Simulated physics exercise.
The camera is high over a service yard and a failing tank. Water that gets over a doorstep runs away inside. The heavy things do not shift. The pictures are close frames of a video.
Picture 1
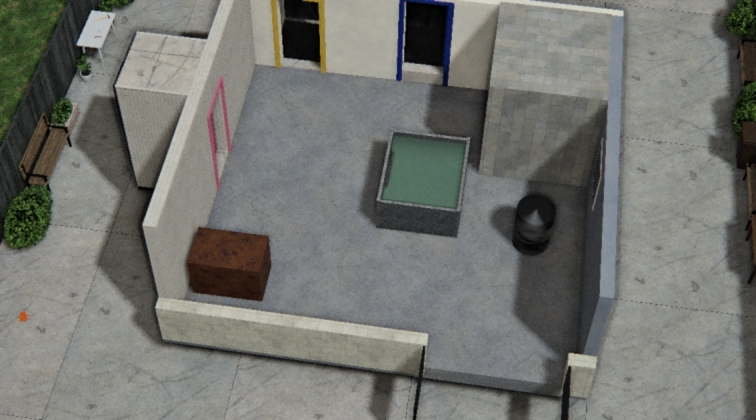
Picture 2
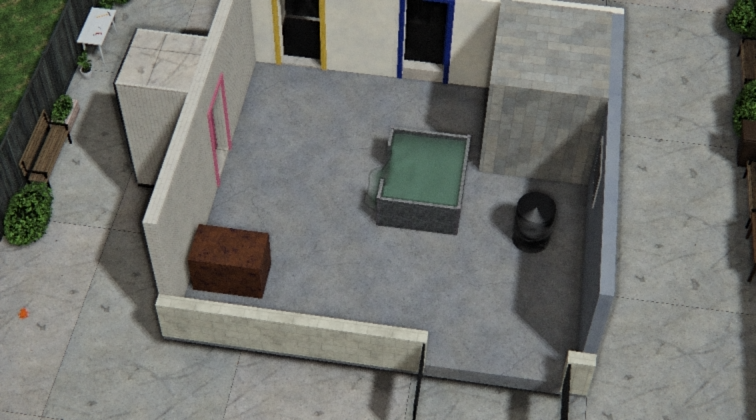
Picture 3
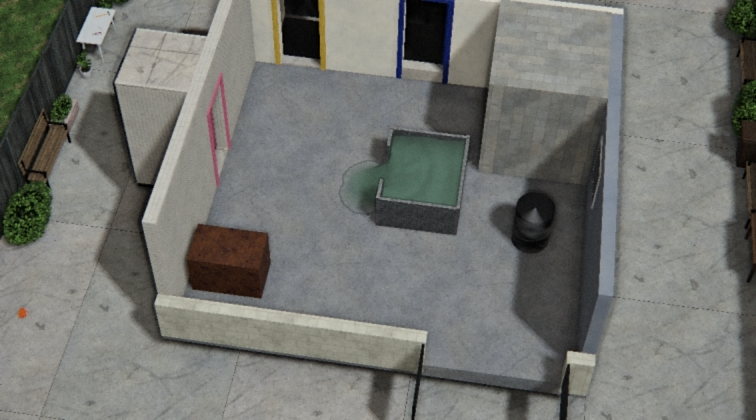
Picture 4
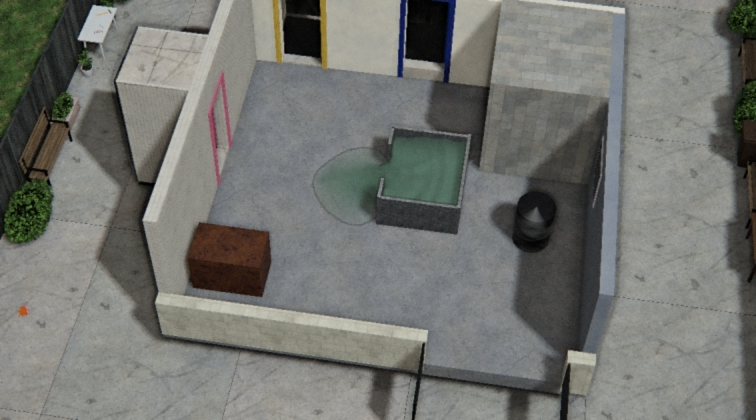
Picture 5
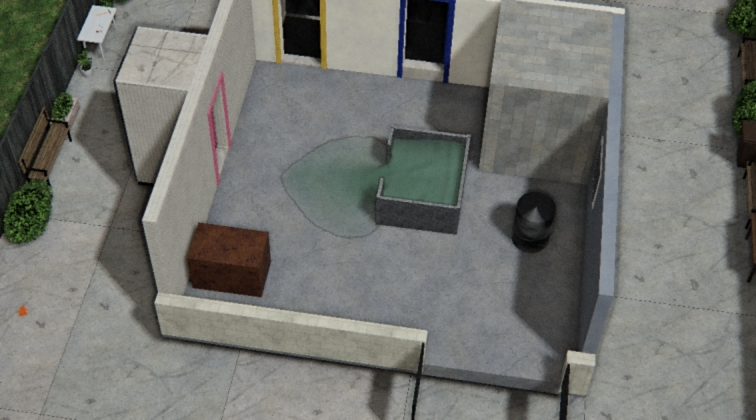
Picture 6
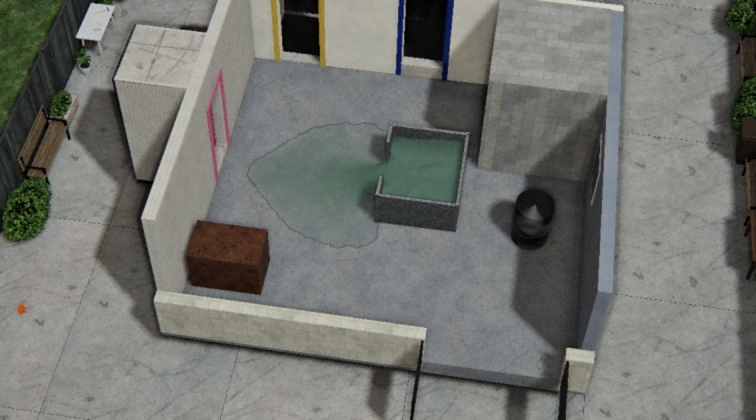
Green-tinted water pouring from a gap in the left side of a square tank, spreading leftward across a walled grey yard.
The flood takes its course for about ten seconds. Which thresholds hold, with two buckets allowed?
The yellow door lets in a lot; the blue door admits no more than that; the pink door lets in a lot.
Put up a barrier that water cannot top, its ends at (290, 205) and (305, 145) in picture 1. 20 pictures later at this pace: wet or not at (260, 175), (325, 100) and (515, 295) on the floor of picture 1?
As listed: Flooded, flooded, no water.
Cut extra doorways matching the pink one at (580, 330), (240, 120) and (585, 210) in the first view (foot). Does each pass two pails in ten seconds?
In turn: Lets less in, floods, takes less.
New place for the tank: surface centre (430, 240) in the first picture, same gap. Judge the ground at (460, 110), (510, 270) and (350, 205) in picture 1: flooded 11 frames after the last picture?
In that order: No water, dry, flooded.
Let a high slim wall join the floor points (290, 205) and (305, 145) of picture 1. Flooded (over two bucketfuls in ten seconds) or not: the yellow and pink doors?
One by one: Yellow is over, pink stays under.
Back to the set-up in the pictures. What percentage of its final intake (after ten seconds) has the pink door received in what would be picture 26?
Some 80 per cent.
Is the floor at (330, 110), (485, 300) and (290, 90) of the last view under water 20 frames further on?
In turn: Awash, clear, under water.
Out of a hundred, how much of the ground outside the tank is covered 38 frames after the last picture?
Near 65 in a hundred.
A moment on, water covers 30 % of the floor; the yellow door not reached, the blue door not reached, the pink door over two buckets in.
Next, water covers 35 % of the floor; the yellow door wet at the sill, nothing in, the blue door not reached, the pink door far over two buckets in.
Then, water covers 40 % of the floor; the yellow door under two buckets in, the blue door not reached, the pink door far over two buckets in.
Later, water covers 65 % of the floor; the yellow door over two buckets in, the blue door wet at the sill, nothing in, the pink door far over two buckets in.
In the end, water covers 85 % of the floor; the yellow door over two buckets in, the blue door wet at the sill, nothing in, the pink door far over two buckets in.
